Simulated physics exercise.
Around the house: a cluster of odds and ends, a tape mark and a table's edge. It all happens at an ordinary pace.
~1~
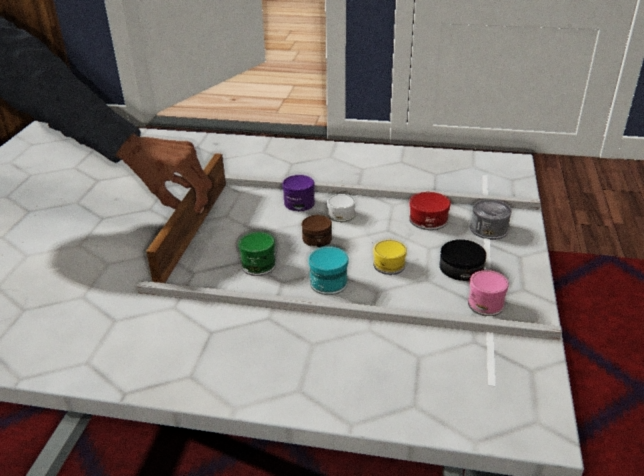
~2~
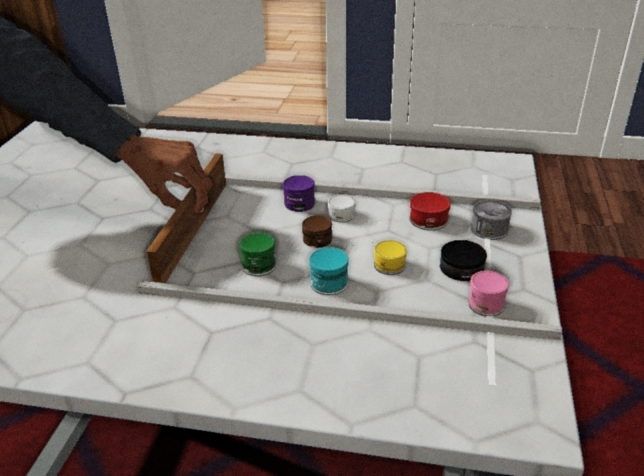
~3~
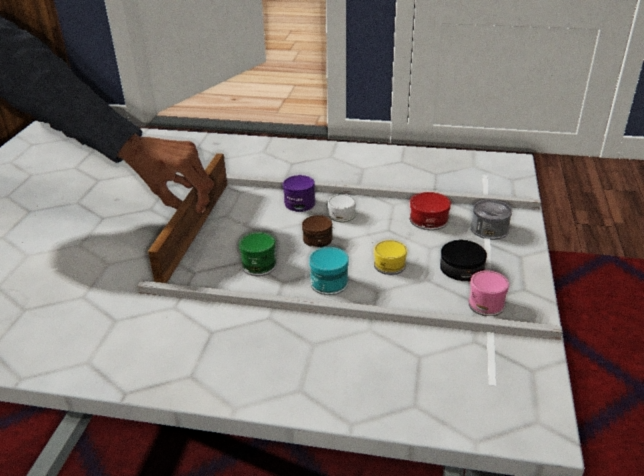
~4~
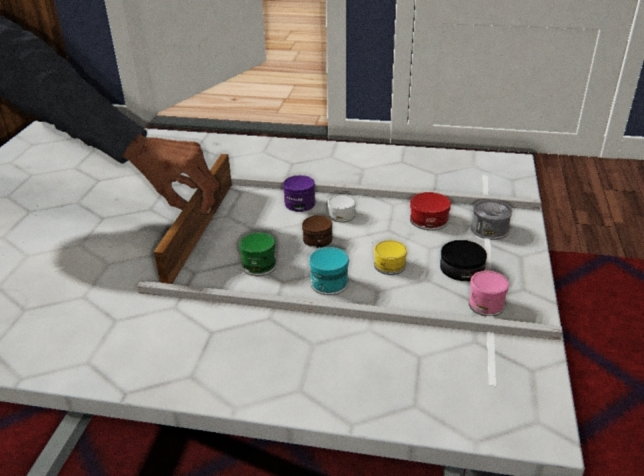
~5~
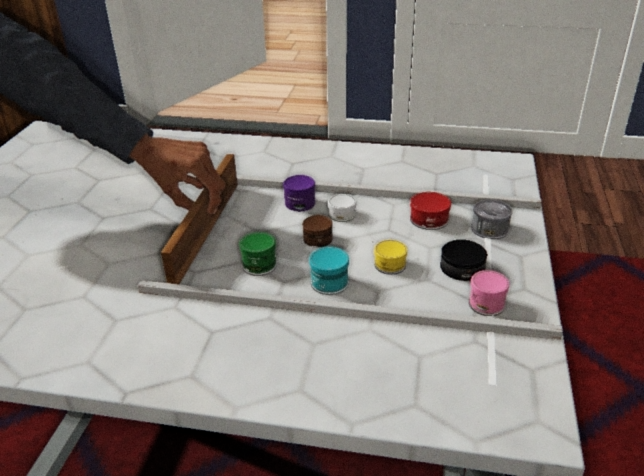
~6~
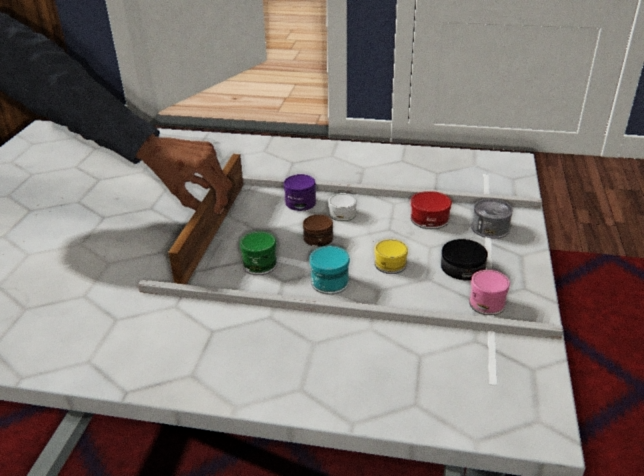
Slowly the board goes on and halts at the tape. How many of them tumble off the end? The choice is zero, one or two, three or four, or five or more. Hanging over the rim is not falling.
As it turns out, the number that fall off is one or two.
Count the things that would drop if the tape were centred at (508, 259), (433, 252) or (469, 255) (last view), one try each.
Down on the floor: 4, 0 and 1.
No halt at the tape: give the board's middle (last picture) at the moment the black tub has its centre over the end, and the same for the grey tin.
Near (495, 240) and (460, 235).
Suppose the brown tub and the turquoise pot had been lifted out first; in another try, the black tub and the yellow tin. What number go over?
It would be 1 and 1.
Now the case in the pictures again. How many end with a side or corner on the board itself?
The number is 6.
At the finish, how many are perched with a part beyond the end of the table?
Overhanging: 3.
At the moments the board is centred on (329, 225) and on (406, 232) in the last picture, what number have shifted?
The counts are 5 and 9.
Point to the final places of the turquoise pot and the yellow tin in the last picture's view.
About (513, 301), and the other about (506, 259).
A little later, none off yet; grey tin at rest near (492, 218); pink pot at rest near (489, 293); black tub at rest near (464, 259).
Next, none off yet; grey tin at rest near (492, 218); pink pot at rest near (489, 293); black tub moving near (468, 259).
When it is over, the number that fall off is one or two; down, grey tin.
